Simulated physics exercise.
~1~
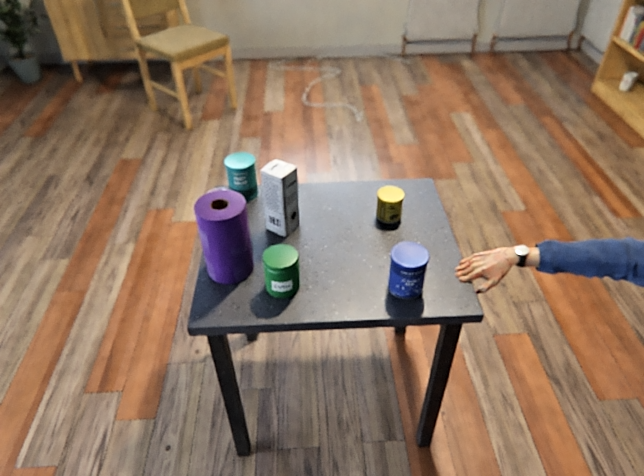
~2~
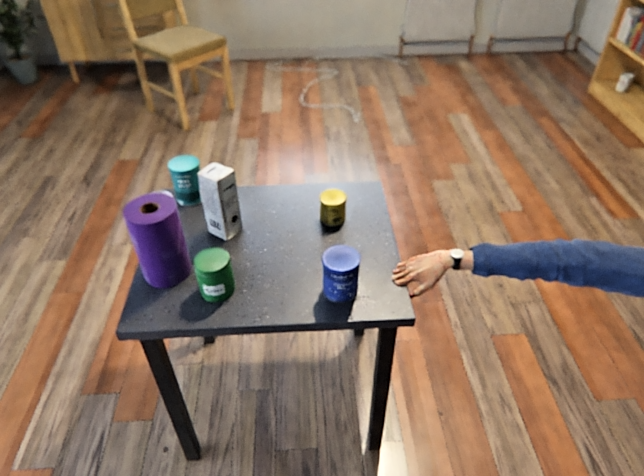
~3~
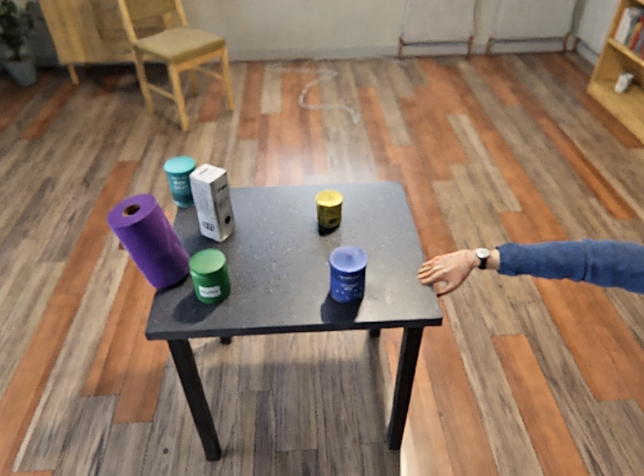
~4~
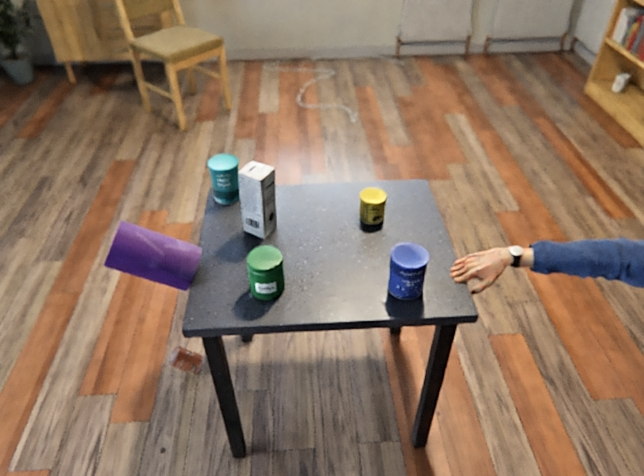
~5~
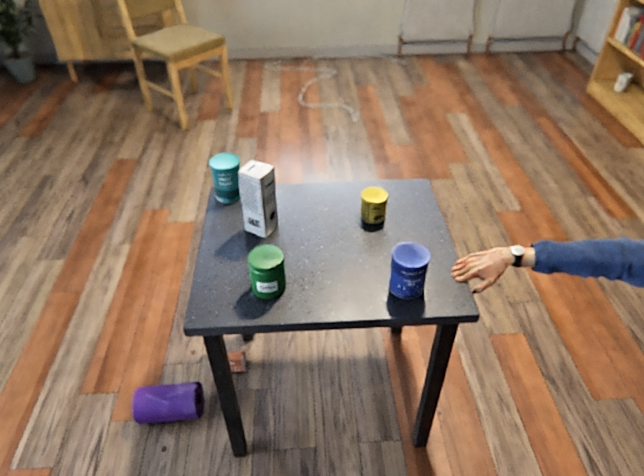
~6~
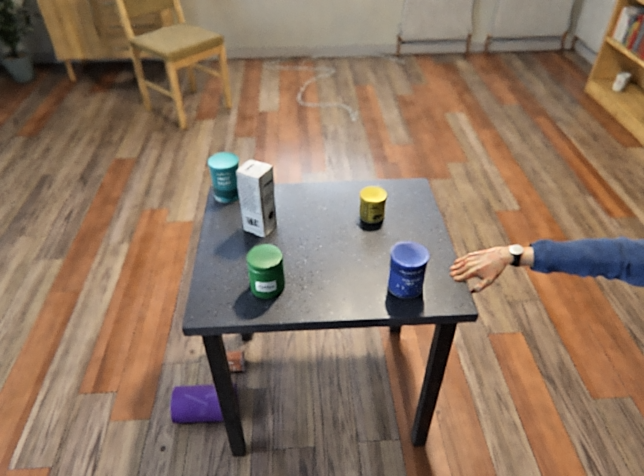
Purple roll toppling off the left edge of a small table as a hand jerks it sideways, then lying on the floor.
